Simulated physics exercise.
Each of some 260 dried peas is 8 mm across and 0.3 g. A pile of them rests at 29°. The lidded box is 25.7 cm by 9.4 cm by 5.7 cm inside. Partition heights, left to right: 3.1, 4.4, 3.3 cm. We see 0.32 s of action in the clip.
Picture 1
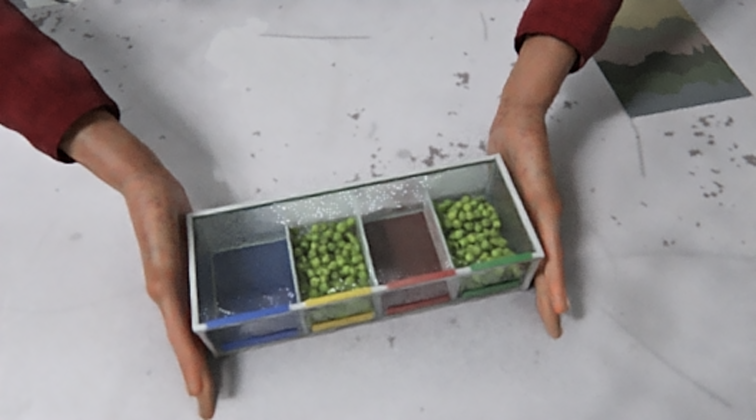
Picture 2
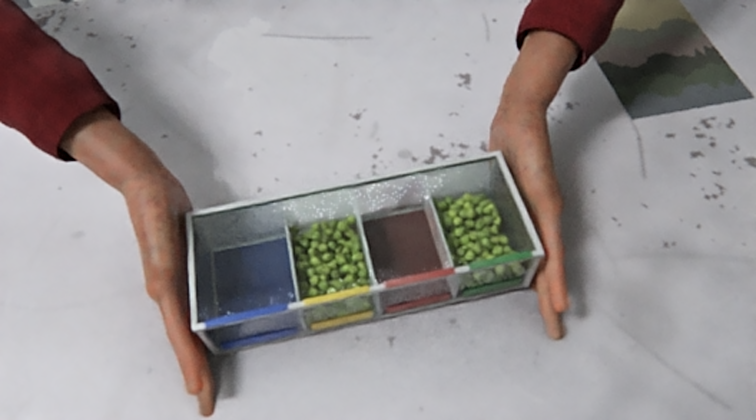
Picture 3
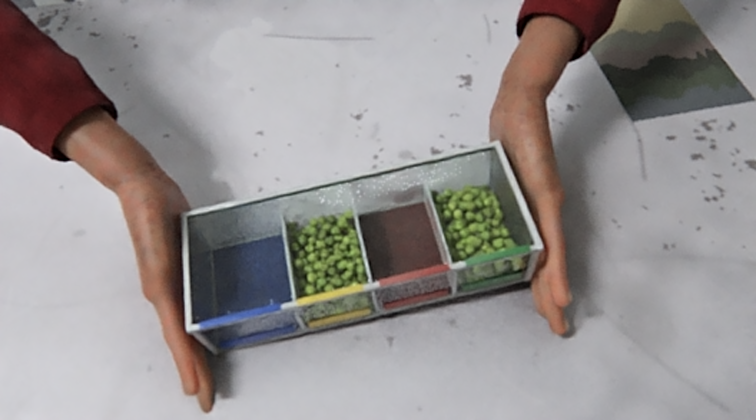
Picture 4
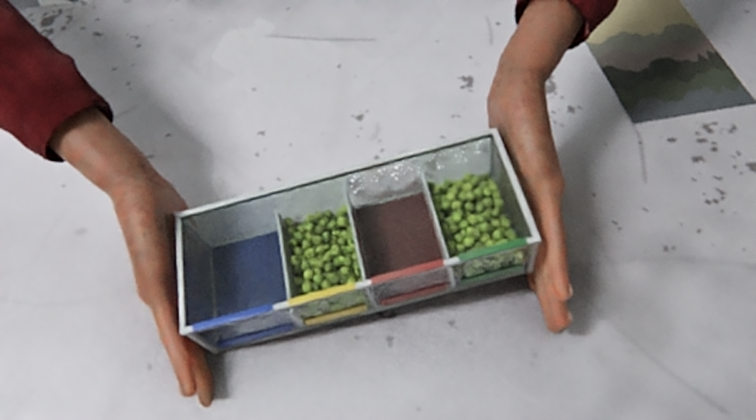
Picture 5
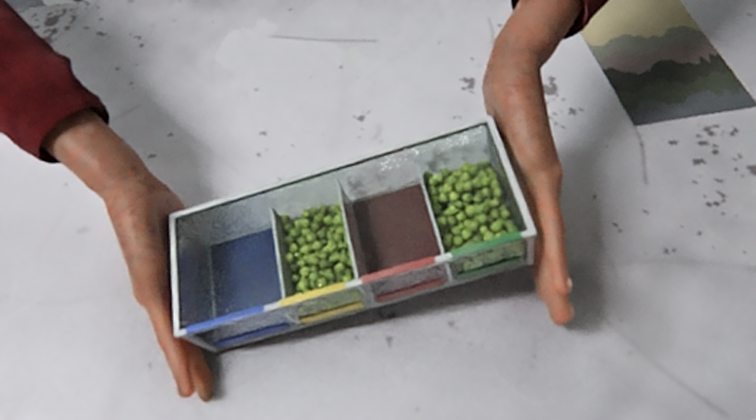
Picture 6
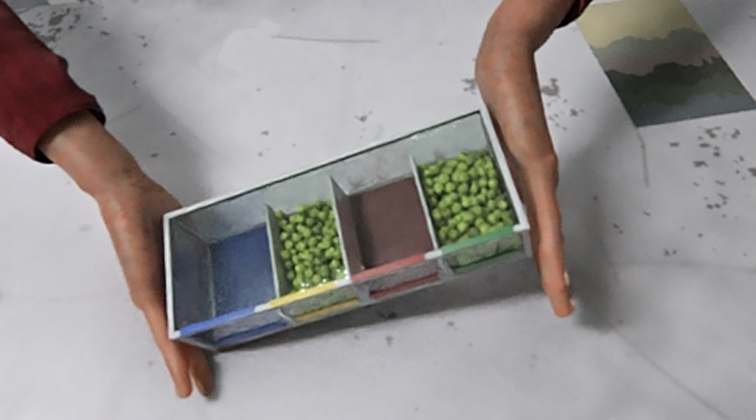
Two hands tilting a clear four-section box gradually down to the left, green peas staying in the yellow and green sections.
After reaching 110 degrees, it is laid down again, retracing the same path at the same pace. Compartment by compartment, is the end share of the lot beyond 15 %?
Result: Red compartment: Qualifies; blue compartment: Qualifies; green compartment: Does not qualify; yellow compartment: Does not qualify.
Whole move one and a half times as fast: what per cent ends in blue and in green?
Blue 80 %, green 0 %.
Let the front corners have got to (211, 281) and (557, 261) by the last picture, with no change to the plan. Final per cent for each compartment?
Final per cent - red: 5; blue: 0; green: 70; yellow: 25.
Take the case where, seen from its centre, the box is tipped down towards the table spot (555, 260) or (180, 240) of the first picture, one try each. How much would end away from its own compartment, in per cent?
Approximately 25 percent, then 95 percent.
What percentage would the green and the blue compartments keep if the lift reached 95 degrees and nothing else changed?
In per cent, green comes to 10 and blue to 55.
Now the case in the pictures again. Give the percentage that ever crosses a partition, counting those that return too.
Around 95 in a hundred.
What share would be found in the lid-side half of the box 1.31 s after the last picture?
Something like 90 percent of the pieces.
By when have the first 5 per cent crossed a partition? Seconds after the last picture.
Around 0.95 seconds.
Then, 1.31 s after the last picture, tilt 110 degrees; red 30 %, blue 40 %, green 15 %, yellow 20 %.
Then, 2.19 s after the last picture, tilt 49 degrees; red 25 %, blue 70 %, yellow 5 %.
Then, 3.08 s after the last picture, tilt 0 degrees; red 25 %, blue 70 %, yellow 5 %.
In the end, red 25 %, blue 70 %, green 0 %, yellow 5 %.
